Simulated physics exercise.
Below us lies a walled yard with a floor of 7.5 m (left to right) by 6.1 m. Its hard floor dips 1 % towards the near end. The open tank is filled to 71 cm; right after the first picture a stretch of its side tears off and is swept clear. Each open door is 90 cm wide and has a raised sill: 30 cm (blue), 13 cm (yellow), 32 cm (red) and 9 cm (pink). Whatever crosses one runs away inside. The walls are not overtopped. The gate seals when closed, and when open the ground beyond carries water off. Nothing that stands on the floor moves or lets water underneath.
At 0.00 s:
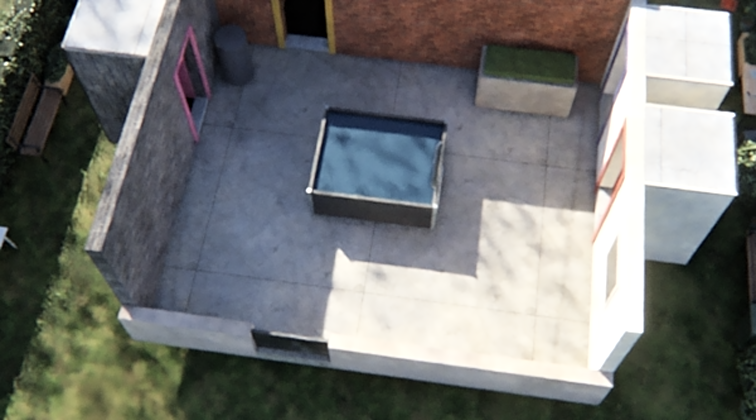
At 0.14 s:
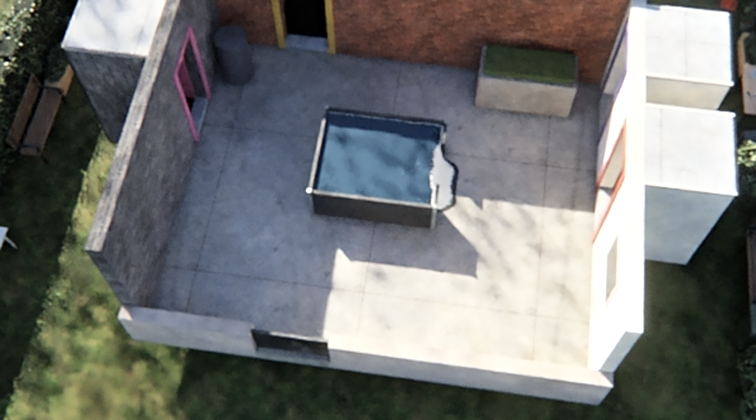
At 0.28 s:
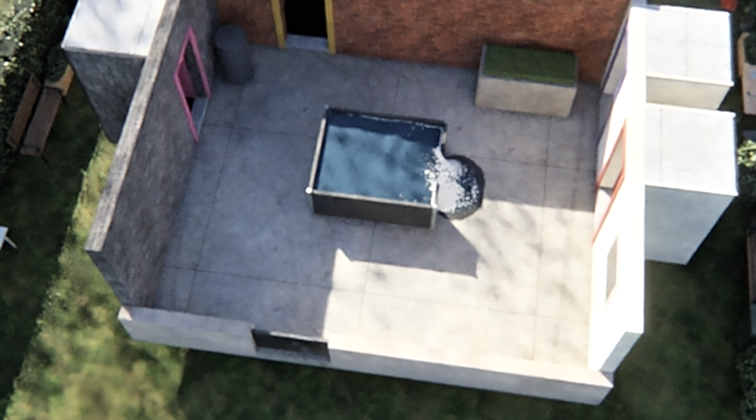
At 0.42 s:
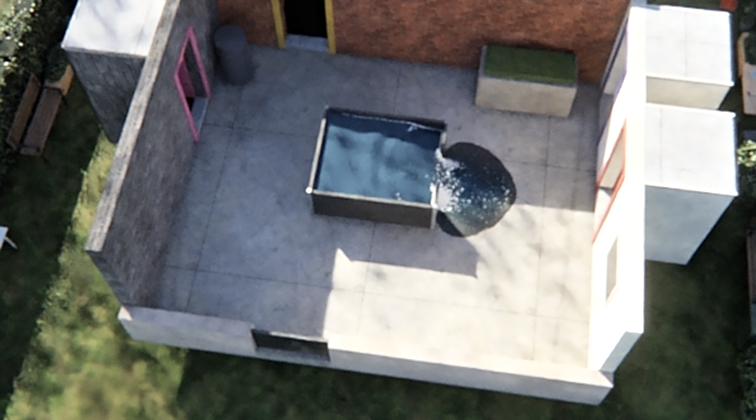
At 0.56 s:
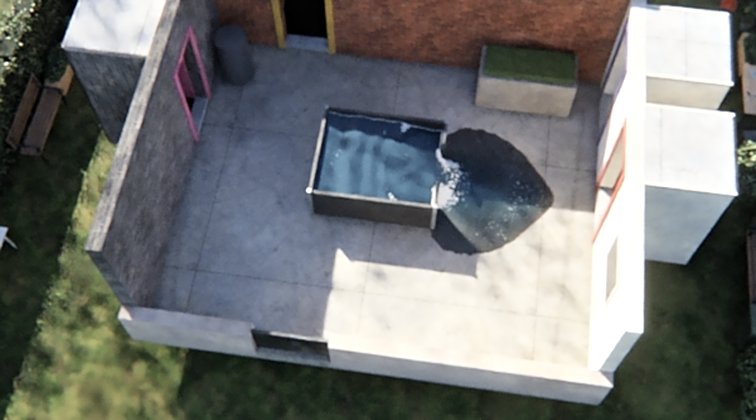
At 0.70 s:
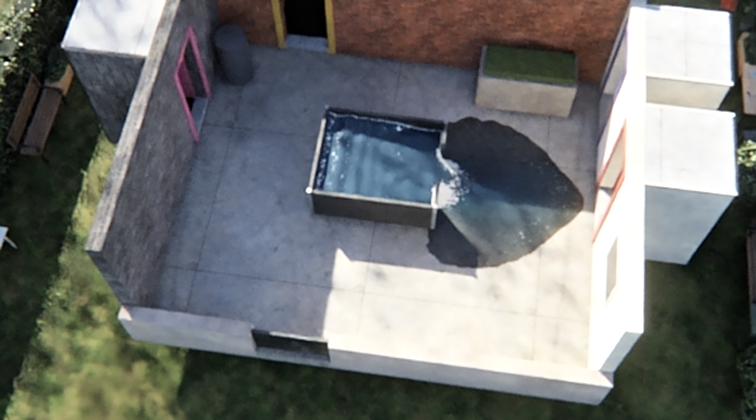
A walled yard with a pale grey paved floor, edged by grass, is seen from high above by a camera that stays still. A dark-rimmed open tank of blue water stands in the middle, with a pink-framed opening at left, a yellow-framed doorway in the brick back wall, and a green-topped planter at upper right. The tank's right side breaks open and water pours out, foaming at the gap and spreading rightward across the floor in a widening dark sheet, while the surface inside ripples.
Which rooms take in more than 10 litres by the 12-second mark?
The water let in: At the blue door it stays under the limit; at the yellow door it keeps below the limit; at the red door it stays under the limit; at the pink door it stays under the limit.
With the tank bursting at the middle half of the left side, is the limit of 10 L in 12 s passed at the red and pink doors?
Then: Red not over, pink above.
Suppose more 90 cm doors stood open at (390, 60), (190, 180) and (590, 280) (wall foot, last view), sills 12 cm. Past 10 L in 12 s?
In turn: Under, below, past it.
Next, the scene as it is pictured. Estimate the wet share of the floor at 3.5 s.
Near 35 per cent is wet.
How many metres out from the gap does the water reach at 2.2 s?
Roughly 4.4 m.
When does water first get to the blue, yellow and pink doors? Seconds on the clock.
Blue 1.3 s, yellow 4.5 s, pink 8.0 s.
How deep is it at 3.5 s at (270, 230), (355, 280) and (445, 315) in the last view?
About 0, 0 and 3 cm.
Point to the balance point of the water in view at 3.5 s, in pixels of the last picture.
Around (466, 202).
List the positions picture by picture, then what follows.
The first picture shows still water, 71 cm deep, in the open tank at (379, 158).
In the second picture, water pours out at (437, 179) and has run 0.5 m, to (450, 165); typically 7 cm deep outside, 71 cm at the open tank's back.
In the third picture, water pours out at (437, 179) and has run 0.8 m, to (480, 180); typically 10 cm deep outside, 71 cm at the open tank's back.
In the fourth picture, the front is at (512, 190), 1.4 m from the gap at (437, 179); 1.8 m2 of floor is under water; 71 cm left at the back of the open tank.
In the fifth picture, the front is at (548, 194), 2.1 m from the gap at (437, 179); 3.4 m2 of floor is under water; 70 cm left at the back of the open tank.
In the sixth picture, the front is at (578, 198), 2.6 m from the gap at (437, 179); 5.0 m2 of floor is under water; 63 cm left at the back of the open tank.
After 1.4 s water covers 25 % of the floor and is deepest (34 cm) near (450, 185); blue door 9 cm at the sill, 0 L in, yellow door not reached, red door 29 cm at the sill, 0 L in, pink door not reached.
After 2.2 s water covers 25 % of the floor and is deepest (32 cm) near (579, 382); blue door 25 cm at the sill, 0 L in, yellow door not reached, red door 28 cm at the sill, 0 L in, pink door not reached.
After 3.5 s water covers 35 % of the floor and is deepest (28 cm) near (591, 127); blue door 26 cm at the sill, 0 L in, yellow door not reached, red door 19 cm at the sill, 0 L in, pink door not reached.
After 7.0 s water covers 80 % of the floor and is deepest (18 cm) near (568, 381); blue door 10 cm at the sill, 0 L in, yellow door 1 cm at the sill, 0 L in, red door 11 cm at the sill, 0 L in, pink door not reached.
After 12.0 s water covers 95 % of the floor and is deepest (12 cm) near (240, 335); blue door 5 cm at the sill, 0 L in, yellow door 4 cm at the sill, 0 L in, red door 8 cm at the sill, 0 L in, pink door 8 cm at the sill, 0 L in.
